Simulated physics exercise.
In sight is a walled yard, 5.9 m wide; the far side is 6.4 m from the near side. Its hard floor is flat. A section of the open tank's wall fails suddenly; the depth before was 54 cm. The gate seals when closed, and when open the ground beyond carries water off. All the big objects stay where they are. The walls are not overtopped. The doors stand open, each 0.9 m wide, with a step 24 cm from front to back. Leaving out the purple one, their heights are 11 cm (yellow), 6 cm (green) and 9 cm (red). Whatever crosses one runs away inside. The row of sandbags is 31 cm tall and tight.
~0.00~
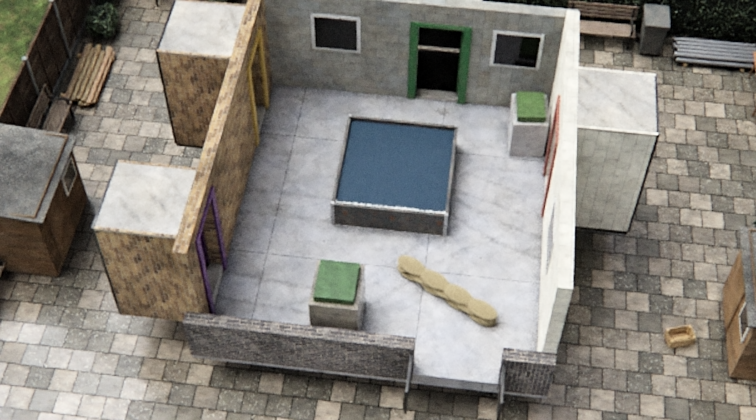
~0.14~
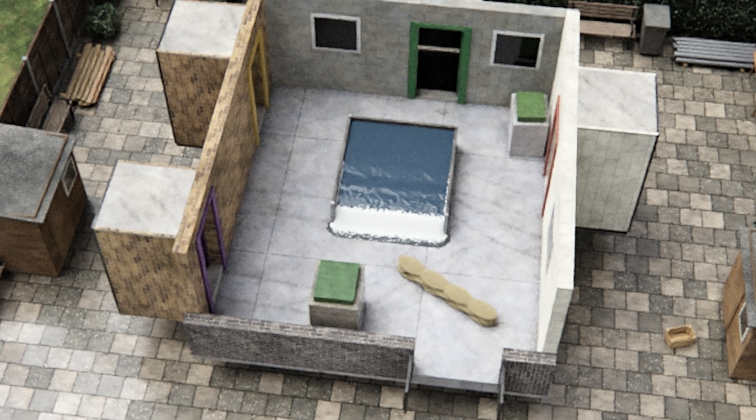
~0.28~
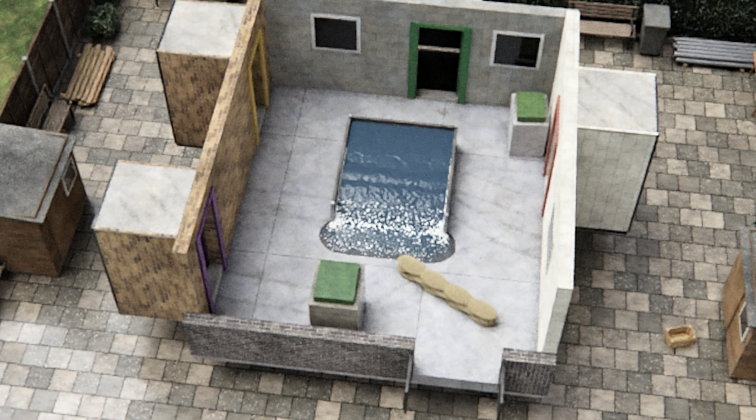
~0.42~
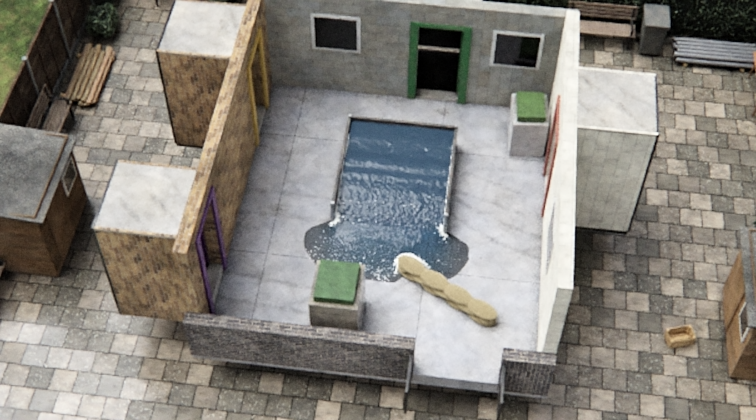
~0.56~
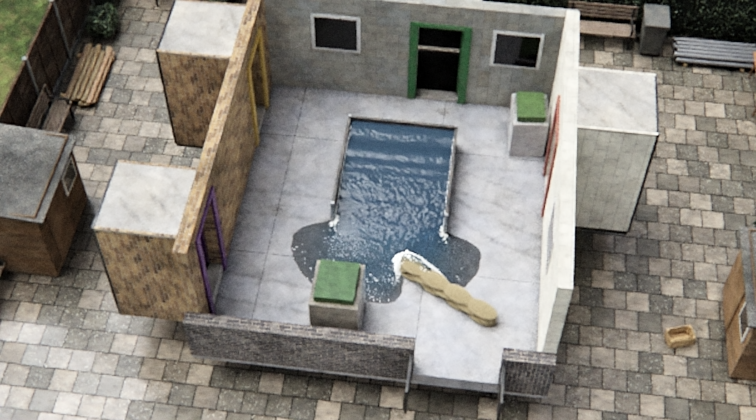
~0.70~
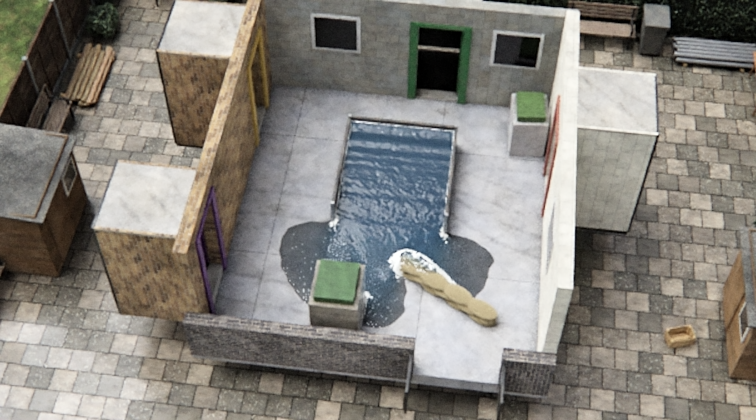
To begin with, an open tank of dark water sits still inside a walled yard with coloured doorways, green-topped blocks and a long tan barrier. Its near wall gives way, and white, foaming water rushes out across the pale floor, then fans wider, reaching the barrier and wrapping around the nearer block.
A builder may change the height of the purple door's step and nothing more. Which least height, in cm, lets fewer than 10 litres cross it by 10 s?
At least 21 cm or so.
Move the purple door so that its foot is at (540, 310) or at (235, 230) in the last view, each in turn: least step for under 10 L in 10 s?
About 21 and 11.5 cm.
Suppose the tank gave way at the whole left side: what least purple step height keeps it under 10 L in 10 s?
Some 13.5 cm.
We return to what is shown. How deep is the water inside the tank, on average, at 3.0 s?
Some 14 cm.
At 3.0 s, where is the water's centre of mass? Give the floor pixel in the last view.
Near (379, 259).
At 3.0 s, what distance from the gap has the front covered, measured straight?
Some 4.2 m out.
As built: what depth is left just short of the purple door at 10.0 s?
About 5.0 cm.
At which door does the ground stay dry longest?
Last comes the green one.
After 1.4 s water covers 30 % of the floor, deepest (40 cm) near (356, 295); it has not reached the purple door.
After 3.0 s water covers 50 % of the floor, deepest (26 cm) near (229, 289); 24 cm at the purple door, 0 litres in over its 24 cm step.
After 10.0 s water covers 95 % of the floor, deepest (10 cm) near (430, 115); 5 cm at the purple door, 1 litre in over its 24 cm step.
At the purple door as built, the water arrived by 1.9 s and peaked near 26 cm at 2.6 s.
Run again over the same 10 s with other heights there, 24 litres in over 18.5 cm, 1 litre over 25 cm. The limit of 10 litres is kept from about 21 cm up.
